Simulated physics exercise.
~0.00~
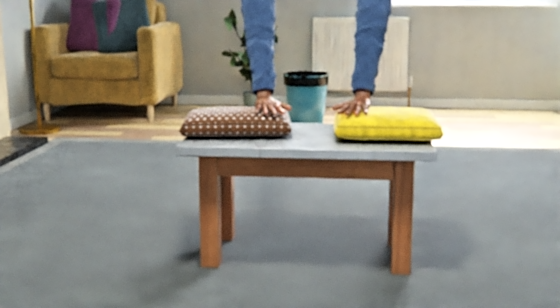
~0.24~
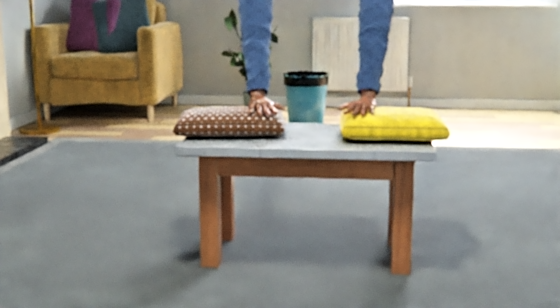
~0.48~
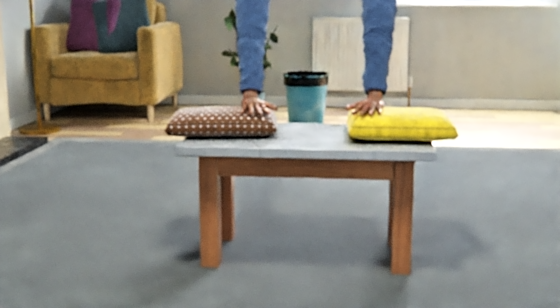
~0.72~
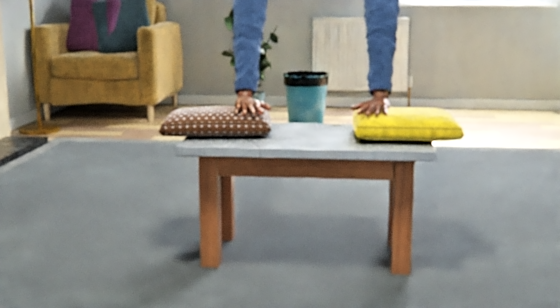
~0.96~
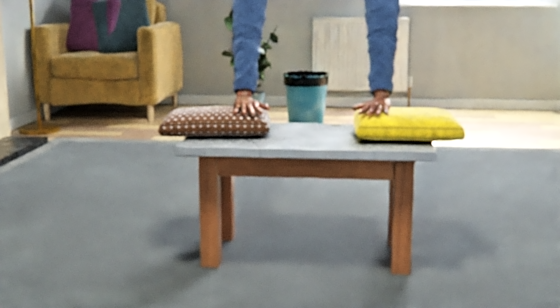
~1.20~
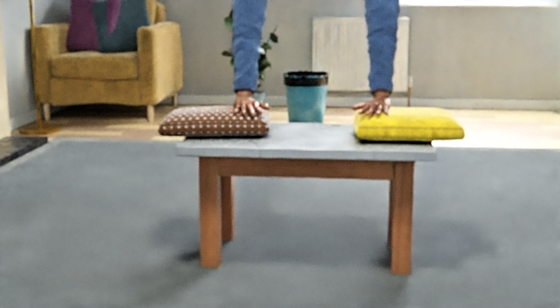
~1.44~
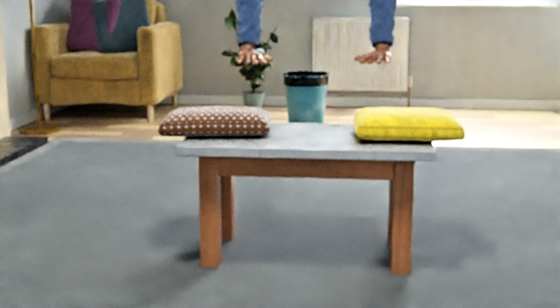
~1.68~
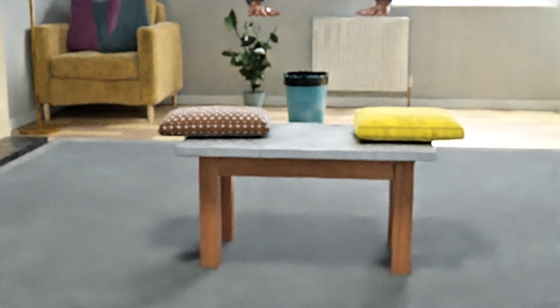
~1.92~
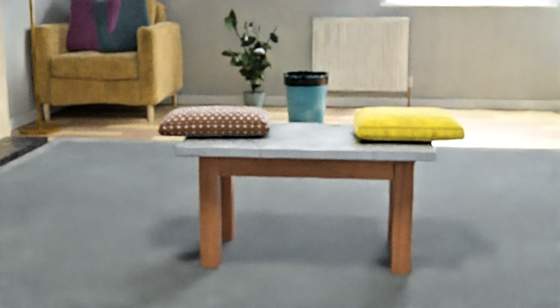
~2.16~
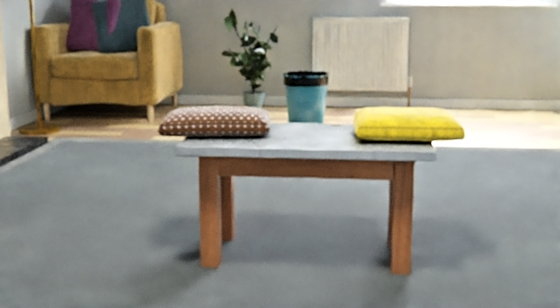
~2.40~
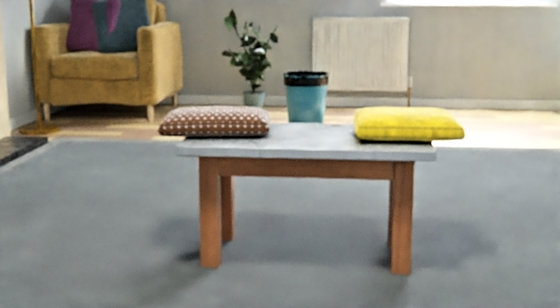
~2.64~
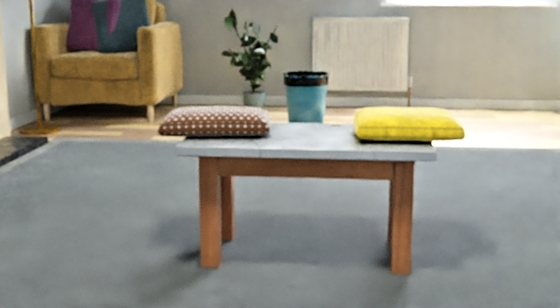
Two hands slide a brown pillow and a yellow cushion apart, then lift away, leaving both resting.
